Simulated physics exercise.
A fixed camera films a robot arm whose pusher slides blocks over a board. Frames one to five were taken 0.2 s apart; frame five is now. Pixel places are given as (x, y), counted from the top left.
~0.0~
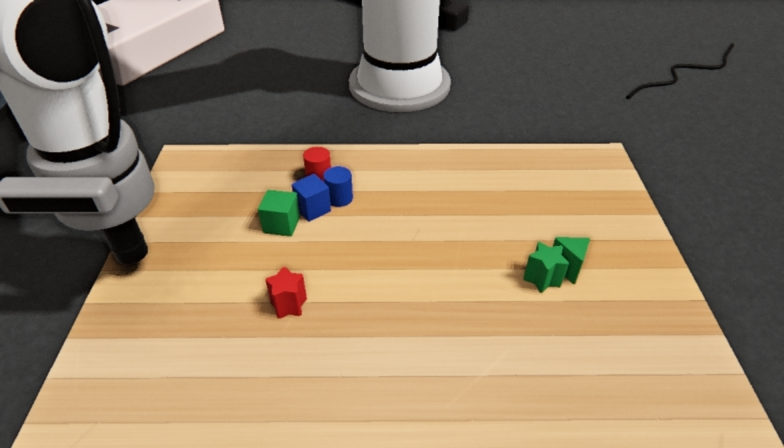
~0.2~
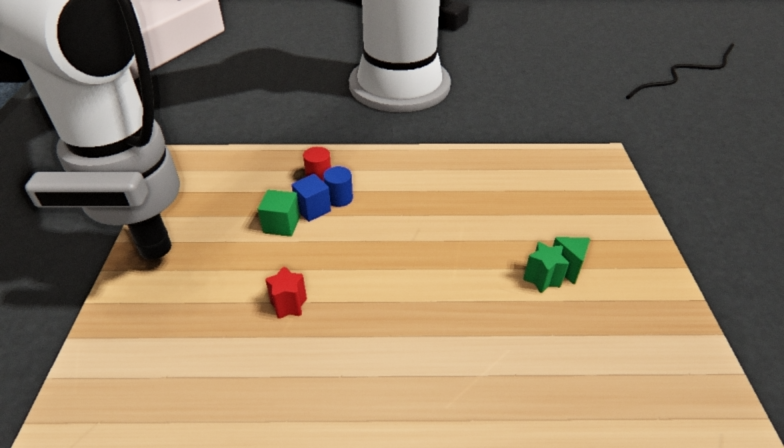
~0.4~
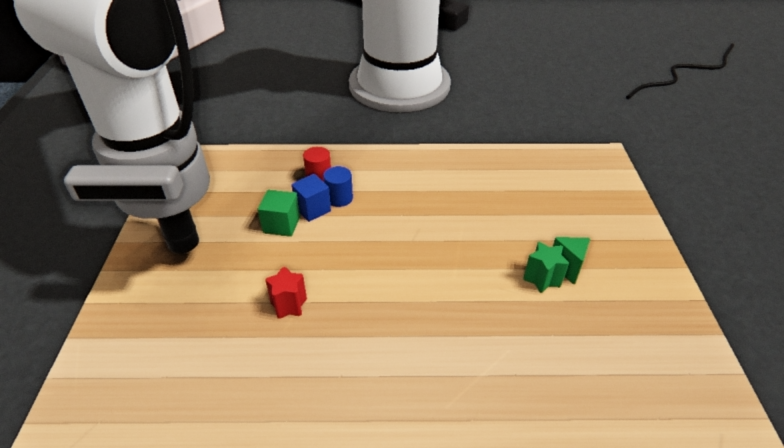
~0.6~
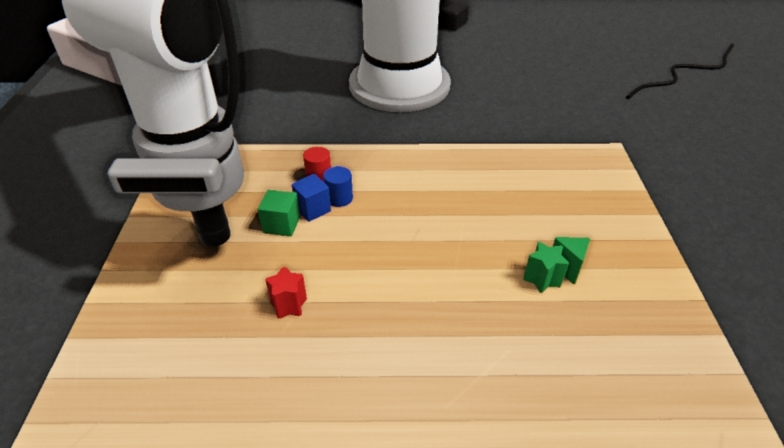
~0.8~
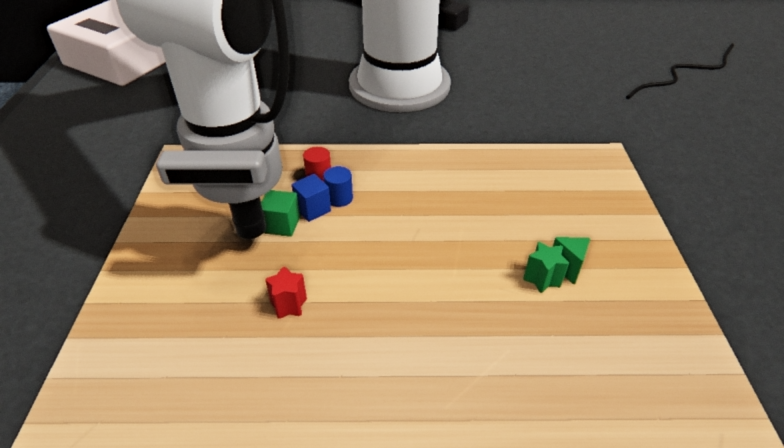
A white robot arm with a black pusher tip moves steadily rightward from the wooden board's left edge, ending beside the green cube, while the blue cube, red and blue cylinders, two stars and green triangle stay still.
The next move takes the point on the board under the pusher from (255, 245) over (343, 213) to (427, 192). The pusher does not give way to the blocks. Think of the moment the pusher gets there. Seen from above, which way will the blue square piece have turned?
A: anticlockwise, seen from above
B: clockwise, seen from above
B.
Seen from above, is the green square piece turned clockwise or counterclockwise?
The answer is counter-clockwise.
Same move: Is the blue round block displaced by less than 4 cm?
Yes, it checks out.
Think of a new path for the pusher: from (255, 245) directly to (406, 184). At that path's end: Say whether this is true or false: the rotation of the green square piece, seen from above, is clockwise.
My answer: False.
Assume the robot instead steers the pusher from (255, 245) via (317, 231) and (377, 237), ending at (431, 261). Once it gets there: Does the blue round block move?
Final answer: Yes.
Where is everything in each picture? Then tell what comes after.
The first frame shows pusher's lower end at (133, 254); green square piece at (277, 200); blue square piece at (310, 185); red round block at (316, 154); blue round block at (338, 174).
The second frame shows pusher at (156, 250); blocks still.
The third frame shows pusher at (184, 244); blocks still.
The fourth frame shows pusher at (216, 237); blocks still.
The fifth frame shows pusher at (252, 230); green square piece at (277, 200); blue square piece at (310, 185); red round block at (316, 154); blue round block at (338, 174).
What follows on the original path. One third of the way, pusher at (313, 208); green square piece at (307, 180), turned 25° anticlockwise; blue square piece at (335, 168), turned 30° clockwise; blue round block at (362, 164).
Two thirds of the way, pusher at (372, 190); green square piece at (307, 179), turned 35° anticlockwise; blue square piece at (335, 168), turned 30° clockwise; blue round block at (362, 163).
At the end, pusher at (427, 177); green square piece at (307, 179), turned 35° anticlockwise; blue square piece at (335, 168), turned 30° clockwise; red round block still; blue round block at (362, 163).
